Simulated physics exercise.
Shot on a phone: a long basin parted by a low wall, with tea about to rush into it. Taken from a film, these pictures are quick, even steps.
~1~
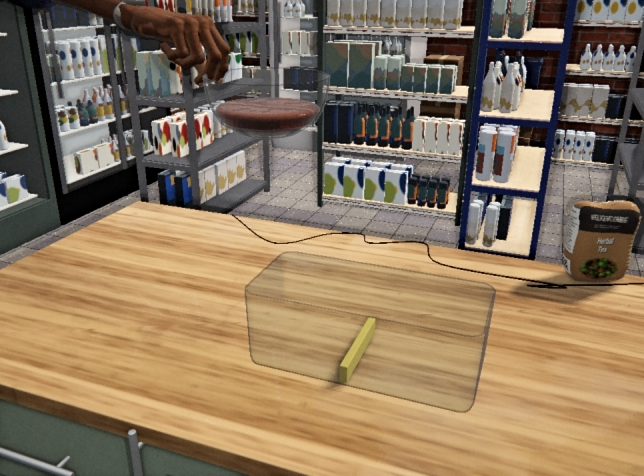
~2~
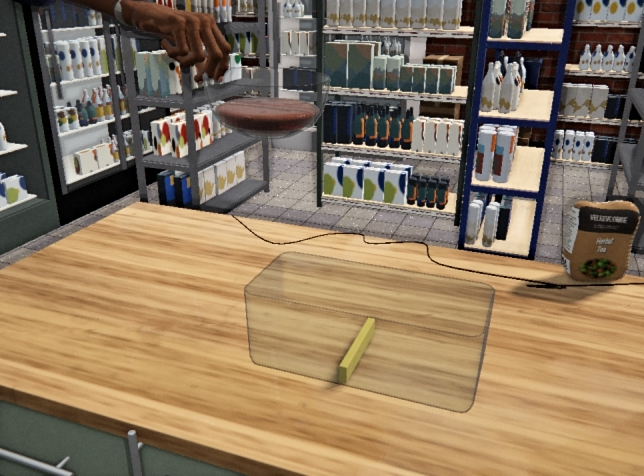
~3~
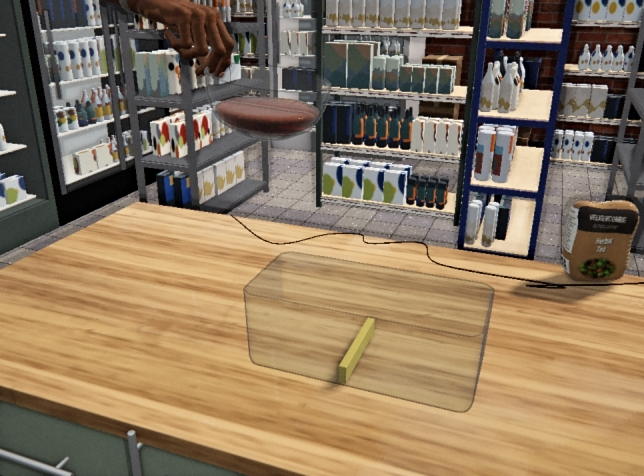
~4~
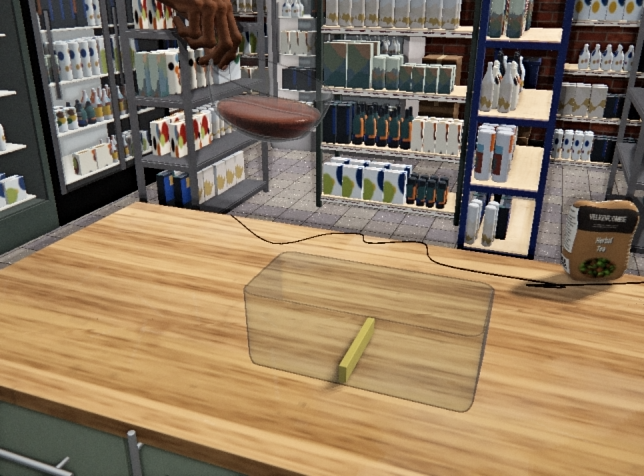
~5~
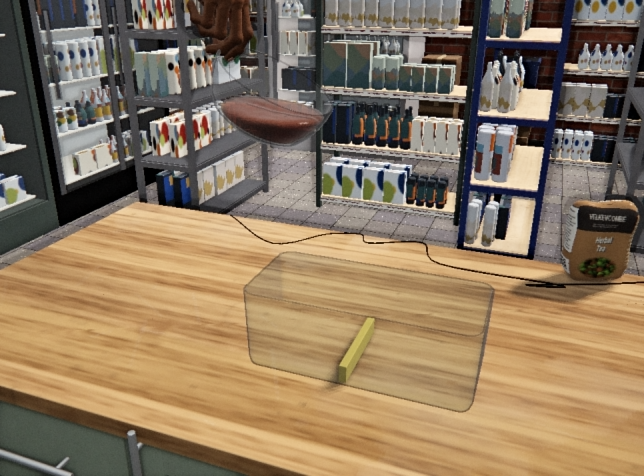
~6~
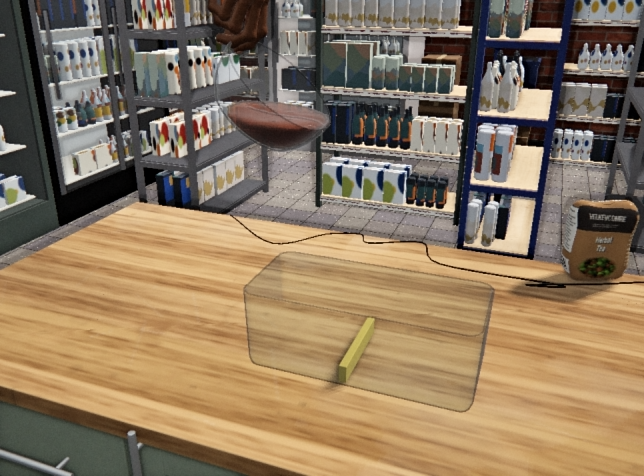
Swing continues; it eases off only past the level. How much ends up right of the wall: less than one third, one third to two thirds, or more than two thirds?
One third to two thirds.
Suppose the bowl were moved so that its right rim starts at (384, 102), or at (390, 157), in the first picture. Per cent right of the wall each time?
Near 80 per cent for the first start, near 80 per cent for the second.
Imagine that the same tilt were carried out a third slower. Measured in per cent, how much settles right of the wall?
I'd say close to 45 %.
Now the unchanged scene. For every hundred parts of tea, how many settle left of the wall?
Near 50 in a hundred.
A moment on, the bowl is tipped on its side and 16 per cent is still to pour, 5 is left of the wall and 8 right of it.
Next, the bowl is tipped right over and 1 per cent is still to pour, 43 is left of the wall and 44 right of it.
Then the bowl is tipped right over and 0 per cent is still to pour, 51 is left of the wall and 46 right of it.
Later the bowl is tipped right over and 0 per cent is still to pour, 51 is left of the wall and 47 right of it.
Finally, 51 per cent lies left of the wall, 47 right of it and 2 outside.
